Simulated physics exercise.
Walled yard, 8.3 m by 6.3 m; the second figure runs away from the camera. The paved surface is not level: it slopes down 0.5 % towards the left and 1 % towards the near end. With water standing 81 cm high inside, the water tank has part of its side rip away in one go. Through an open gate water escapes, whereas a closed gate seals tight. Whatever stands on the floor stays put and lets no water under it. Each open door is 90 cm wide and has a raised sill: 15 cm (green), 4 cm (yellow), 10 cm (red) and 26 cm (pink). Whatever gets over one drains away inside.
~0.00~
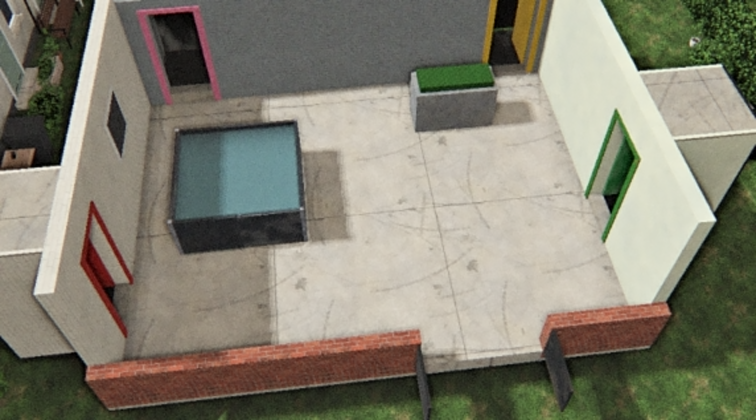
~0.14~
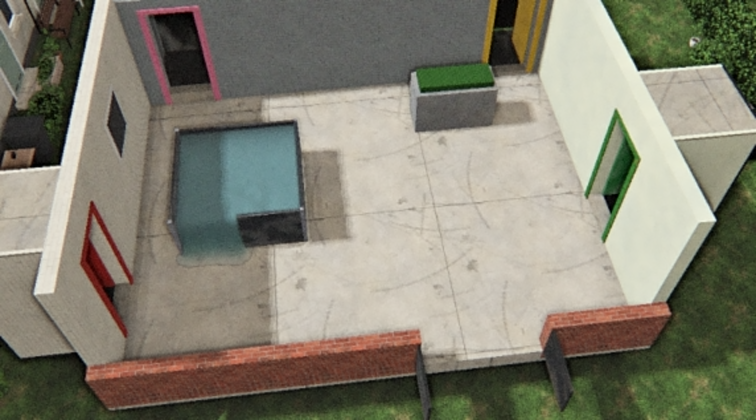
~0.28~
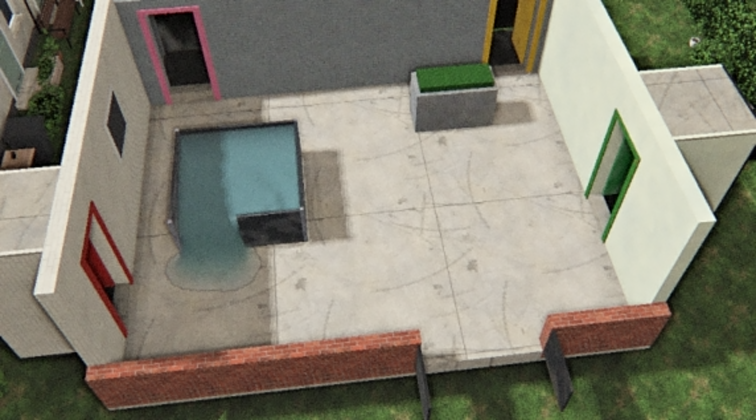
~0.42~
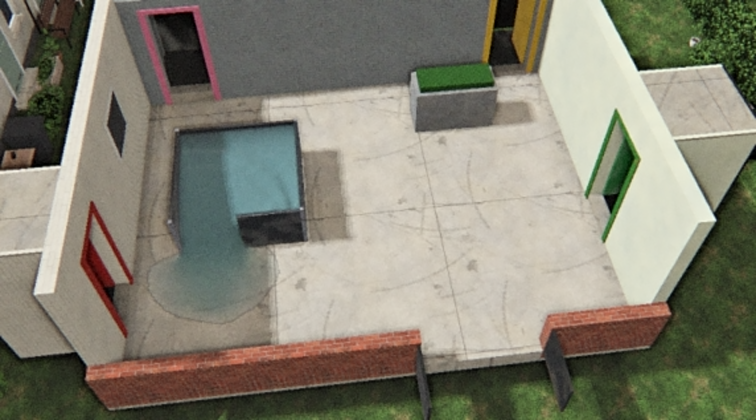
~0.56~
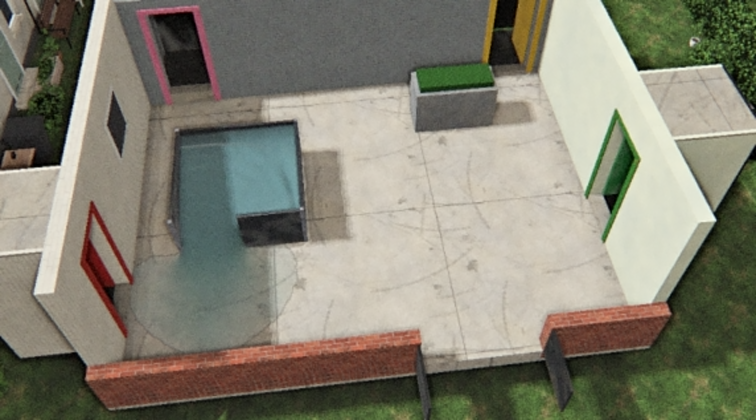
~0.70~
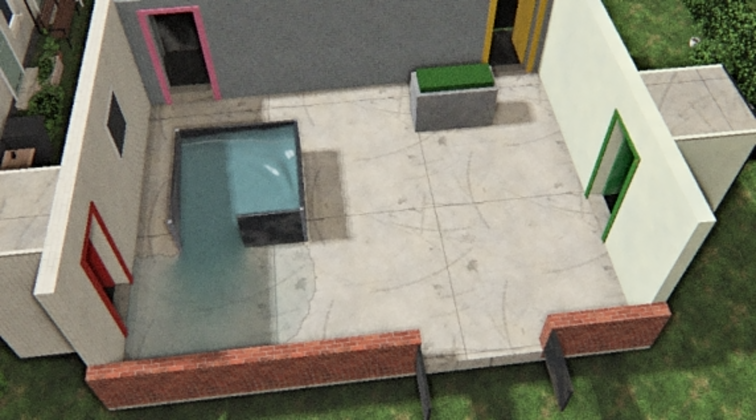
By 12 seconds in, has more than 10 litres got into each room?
In the end green door: Not over; yellow door: Over; red door: Over; pink door: Not over.
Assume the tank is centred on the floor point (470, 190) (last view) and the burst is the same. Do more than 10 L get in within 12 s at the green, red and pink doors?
Well, against that limit, at green it's within bounds, at red it's too much, and at pink it's within bounds.
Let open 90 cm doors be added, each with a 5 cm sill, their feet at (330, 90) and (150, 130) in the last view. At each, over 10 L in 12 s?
Order as listed: Respected and surpassed.
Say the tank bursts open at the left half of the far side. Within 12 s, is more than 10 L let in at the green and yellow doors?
Compared with the limit, green is lower and yellow is higher.
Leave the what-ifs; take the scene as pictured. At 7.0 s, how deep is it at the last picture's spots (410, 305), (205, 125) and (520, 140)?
First 5 cm, then 3 cm, then 7 cm.
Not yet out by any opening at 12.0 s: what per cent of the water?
78 %.
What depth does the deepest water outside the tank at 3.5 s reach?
Up to near 30 cm.
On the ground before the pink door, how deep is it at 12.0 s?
I'd put it near 5.5 cm.
After 1.4 s water covers 15 % of the floor and is deepest (64 cm) near (121, 385); green door not reached, yellow door not reached, red door 19 cm at the sill, 15 L in, pink door not reached.
After 2.2 s water covers 20 % of the floor and is deepest (45 cm) near (171, 329); green door not reached, yellow door not reached, red door 29 cm at the sill, 88 L in, pink door not reached.
After 3.5 s water covers 45 % of the floor and is deepest (30 cm) near (214, 375); green door not reached, yellow door not reached, red door 27 cm at the sill, 245 L in, pink door not reached.
After 7.0 s water covers 80 % of the floor and is deepest (18 cm) near (121, 385); green door 11 cm at the sill, 0 L in, yellow door 7 cm at the sill, 1 L in, red door 17 cm at the sill, 443 L in, pink door 7 cm at the sill, 0 L in.
After 12.0 s water covers 95 % of the floor and is deepest (12 cm) near (121, 385); green door 6 cm at the sill, 0 L in, yellow door 7 cm at the sill, 71 L in, red door 9 cm at the sill, 475 L in, pink door 6 cm at the sill, 0 L in.
